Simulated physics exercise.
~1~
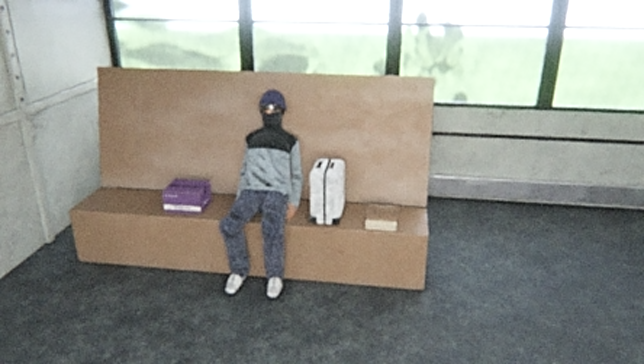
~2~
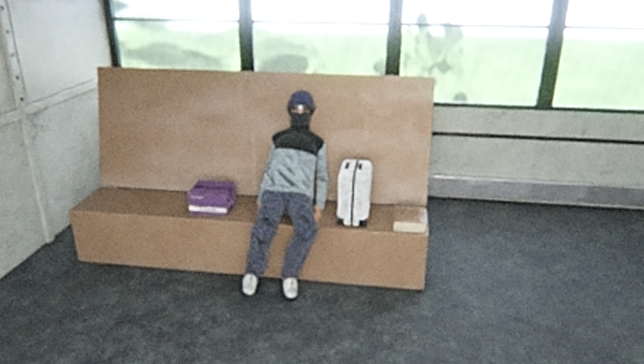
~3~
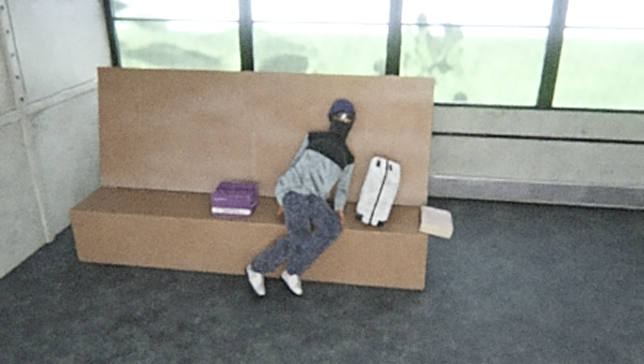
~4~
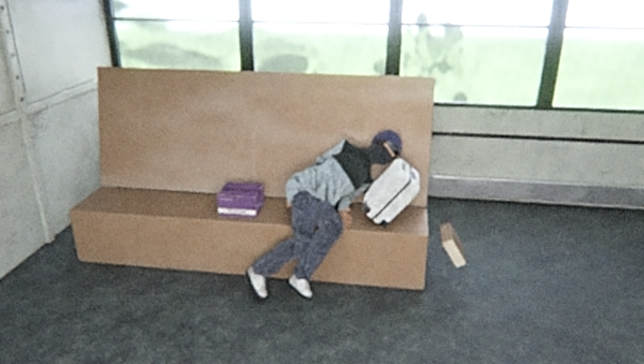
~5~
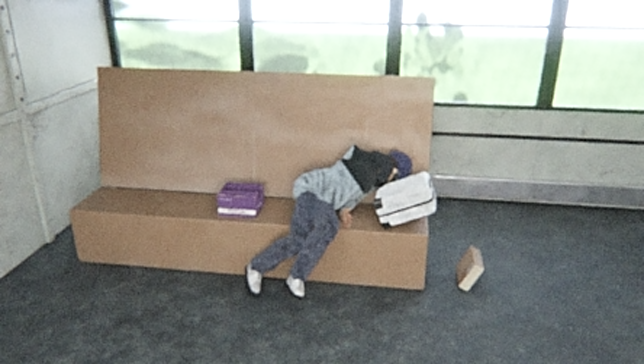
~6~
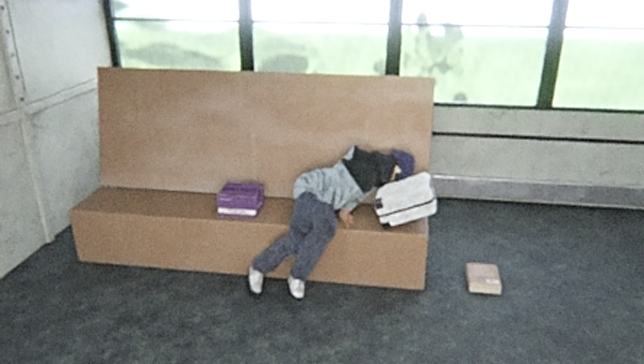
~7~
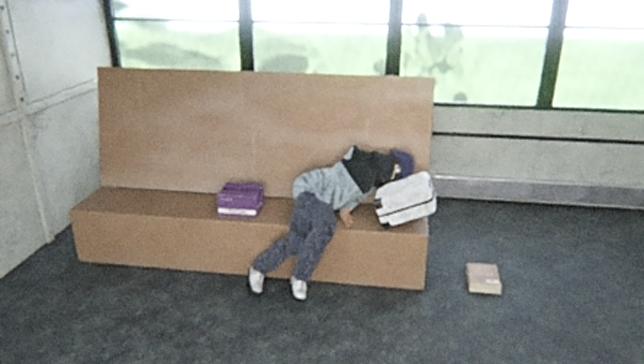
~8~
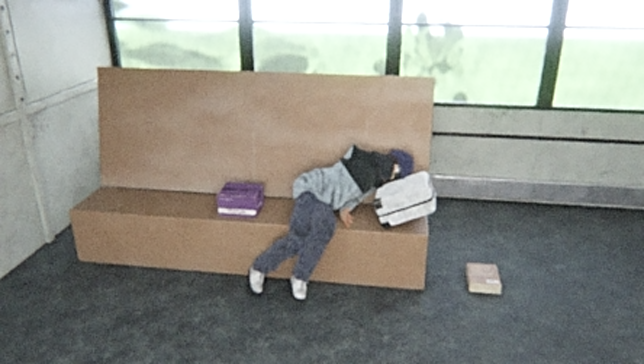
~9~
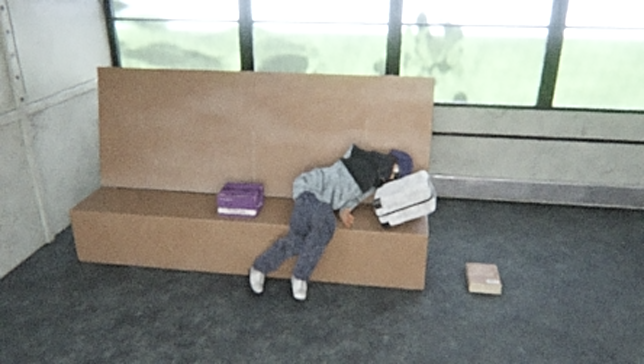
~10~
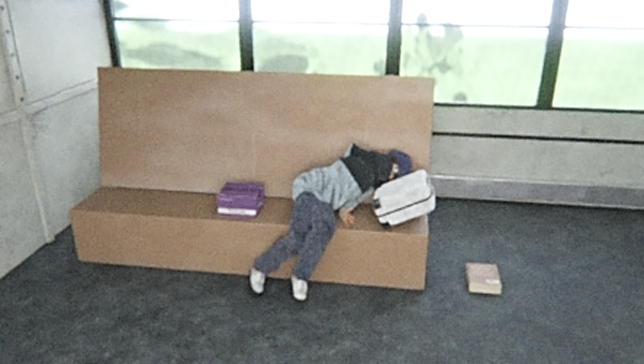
A passenger in a dark cap, face covering, grey and black top and dark trousers sits slumped on a long brown bench, seen from the front and slightly above, below bright windows in a metro car. A purple carton rests to the left, with an upright white case and a small brown folder to the right. Everything on the seat slides right, and the passenger topples sideways toward the tilting case. The folder slips off the bench's right end, tumbling to the floor. The case falls onto its side, and the passenger lies slumped against it, hips still on the seat, while the carton stays on the bench.
